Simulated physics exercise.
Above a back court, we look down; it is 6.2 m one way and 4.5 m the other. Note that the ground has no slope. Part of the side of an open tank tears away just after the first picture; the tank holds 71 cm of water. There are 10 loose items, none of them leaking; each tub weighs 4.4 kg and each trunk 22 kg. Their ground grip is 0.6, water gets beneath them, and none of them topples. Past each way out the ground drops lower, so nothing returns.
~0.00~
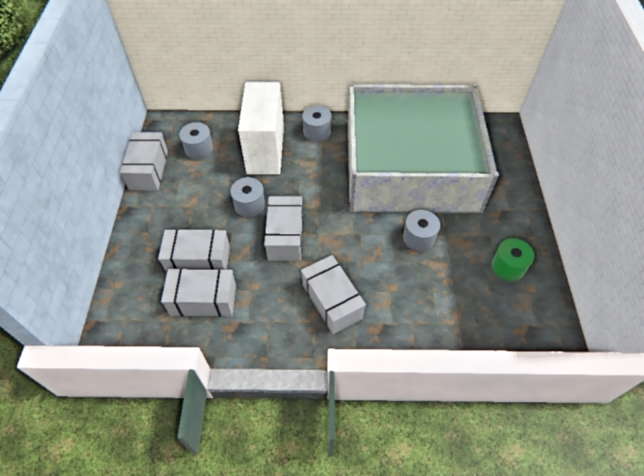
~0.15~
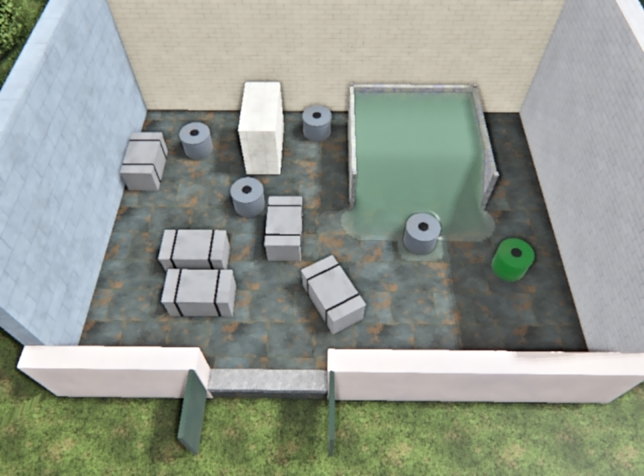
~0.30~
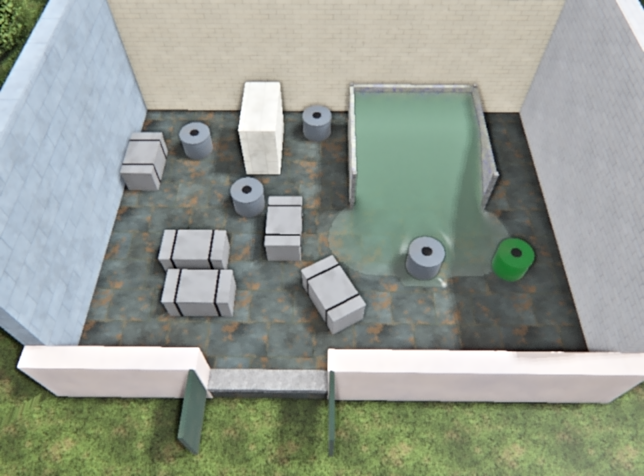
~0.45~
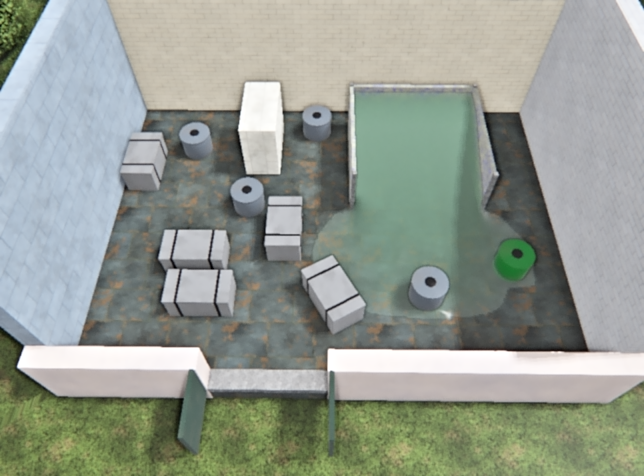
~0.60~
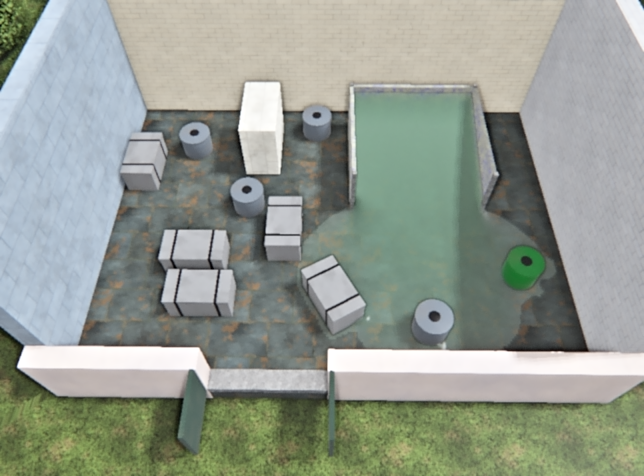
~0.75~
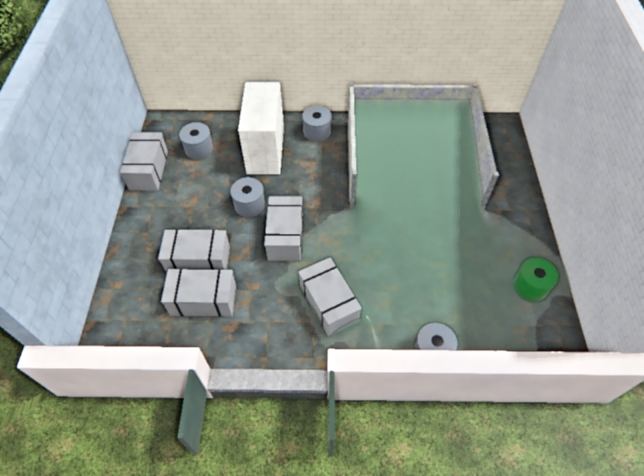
In a walled back court, one side of an open tank gives way and green water spreads across the ground, pushing a grey drum to the front wall, then shifting the green tub rightward and a strapped crate slightly.
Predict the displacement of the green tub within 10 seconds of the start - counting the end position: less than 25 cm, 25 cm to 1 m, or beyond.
It is swept a long way.
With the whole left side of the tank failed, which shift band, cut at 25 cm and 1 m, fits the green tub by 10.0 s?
From there, the green tub gets moved partway.
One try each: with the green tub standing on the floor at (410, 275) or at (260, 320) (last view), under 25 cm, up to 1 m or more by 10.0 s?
Try one: It is washed away. Try two: It is washed away.
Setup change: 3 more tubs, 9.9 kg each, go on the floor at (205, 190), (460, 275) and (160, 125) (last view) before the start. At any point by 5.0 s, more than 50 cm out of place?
Going through them in the order asked, they come out shy of the mark, clear of the mark and shy of the mark.
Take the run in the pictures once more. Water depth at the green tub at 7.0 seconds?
Close to 14 centimetres.
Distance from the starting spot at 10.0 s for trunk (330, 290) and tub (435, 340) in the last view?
Taking them in order, 140 cm and gone out.
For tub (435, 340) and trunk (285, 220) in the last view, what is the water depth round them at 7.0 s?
First roughly 5 cm, second roughly 6 cm.
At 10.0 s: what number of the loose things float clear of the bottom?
8.
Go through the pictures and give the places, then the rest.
The green tub at (516, 253) rests on the ground; 3.1 m2 under water; 0 of 10 have shifted, in the first frame.
The green tub at (516, 253), on the bottom; water covers 4.1 m2; 1 of 10 have shifted, in the second frame.
The green tub at (516, 253), on the bottom; 5.4 m2 under water; 1 of 10 have shifted, in the third frame.
The green tub at (517, 254) rests on the ground; 7.0 m2 under water; 1 of 10 have shifted, in the fourth frame.
The green tub at (526, 261) rests on the ground, 16 cm from its start; 8.7 m2 under water; 2 of 10 have shifted, in the fifth frame.
The green tub at (540, 273) rests on the ground, 38 cm from its start; water covers 10.0 m2; 3 of 10 have shifted, in the sixth frame.
After 2.0 s the green tub is near (591, 321), 1.2 m from its start, afloat; 0 of 10 are out; 3 afloat.
After 4.5 s the green tub is near (508, 139), 2.0 m from its start, afloat; 0 of 10 are out; 3 afloat.
After 7.0 s the green tub is near (497, 105), 2.7 m from its start, afloat; 0 of 10 are out; 9 afloat.
After 10.0 s the green tub is near (483, 103), 2.8 m from its start, afloat; 1 of 10 are out; 8 afloat.
